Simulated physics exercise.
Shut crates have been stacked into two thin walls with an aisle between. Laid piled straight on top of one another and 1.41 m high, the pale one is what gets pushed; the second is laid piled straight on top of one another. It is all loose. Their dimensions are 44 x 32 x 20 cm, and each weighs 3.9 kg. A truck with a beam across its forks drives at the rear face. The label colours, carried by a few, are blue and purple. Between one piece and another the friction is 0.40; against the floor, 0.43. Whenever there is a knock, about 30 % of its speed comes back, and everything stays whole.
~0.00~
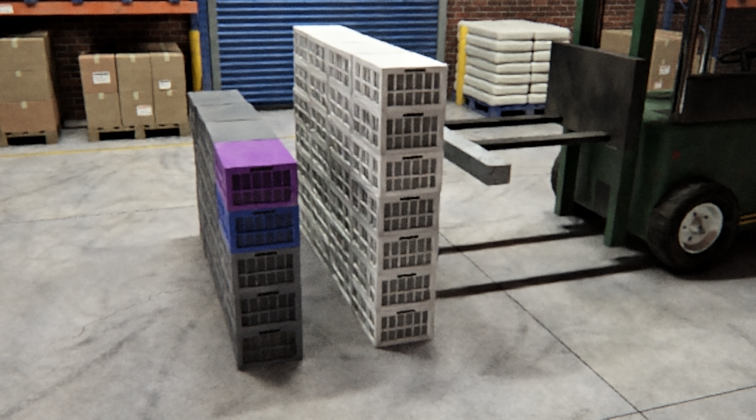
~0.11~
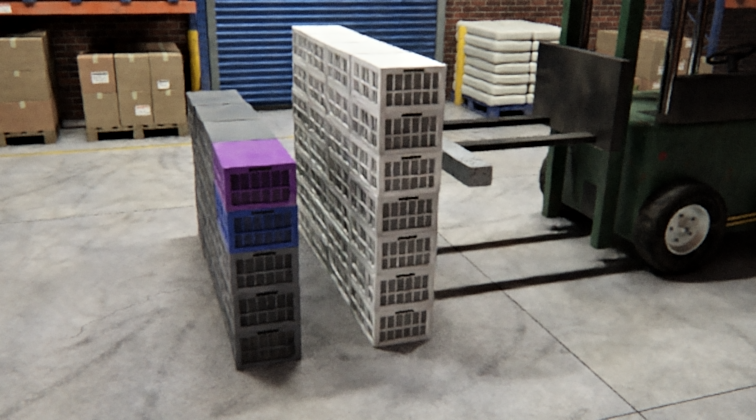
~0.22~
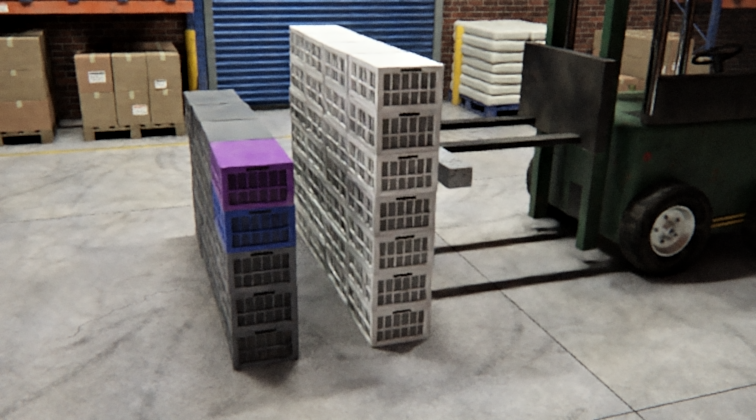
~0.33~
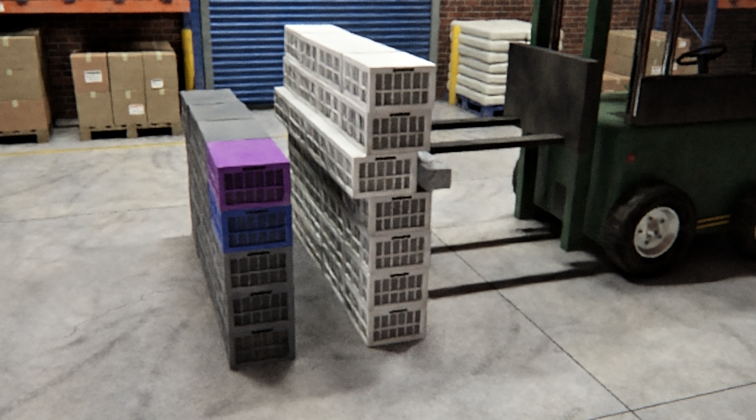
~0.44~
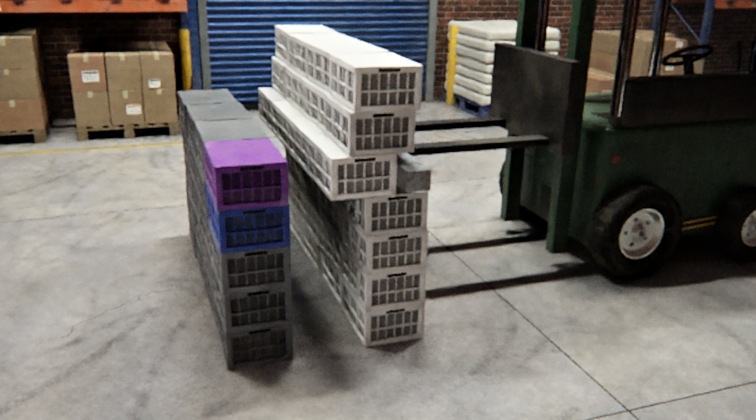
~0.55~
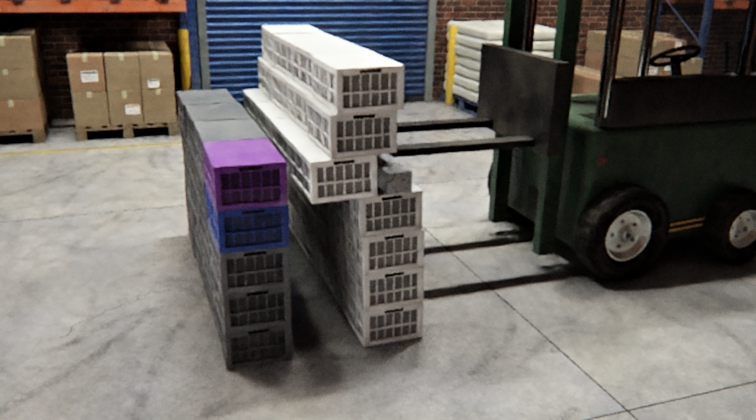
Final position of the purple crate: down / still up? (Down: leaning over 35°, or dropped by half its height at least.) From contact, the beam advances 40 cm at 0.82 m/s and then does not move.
Oh, that one is a goner.
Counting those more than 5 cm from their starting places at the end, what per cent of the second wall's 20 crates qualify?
That comes to 65 in a hundred.
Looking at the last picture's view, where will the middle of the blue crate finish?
In the last picture it sits at roughly (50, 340).
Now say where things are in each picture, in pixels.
In the first picture (pixels give the middle of a visible side; the camera pans a little), beam (498, 175) 18 cm from the wall; purple crate (262, 187); blue crate (265, 230); none of the others has stirred.
Beam (479, 177) 9 cm from the wall; purple crate (261, 187), in the second picture.
Beam (459, 178) 1 mm in; purple crate (258, 187), in the third picture.
Beam (438, 180) 9 cm in; purple crate (255, 187), in the fourth picture.
Beam (417, 181) 18 cm in; purple crate (253, 187), in the fifth picture.
Beam (398, 183) 27 cm in; purple crate (251, 187); blue crate (254, 229); none of the others has stirred, in the sixth picture.
After 0.80 s, 0 of the pale wall down; none of the 20 crates of the second wall down, 8 disturbed; purple crate 10 cm from its place; blue crate 46 mm from its place.
After 1.32 s, 12 of the pale wall down; none of the 20 crates of the second wall down, 19 disturbed; purple crate 29° from how it stood, 9 cm lower; blue crate 23° from how it stood.
After 2.14 s, 12 of the pale wall down; 11 of the 20 crates of the second wall down; purple crate on its side; blue crate on its side.
In the end (3.3 s), 12 of the pale wall down; 11 of the 20 crates of the second wall down; purple crate on its side; blue crate on its side. From the last view, middles, blue crate near (50, 341).
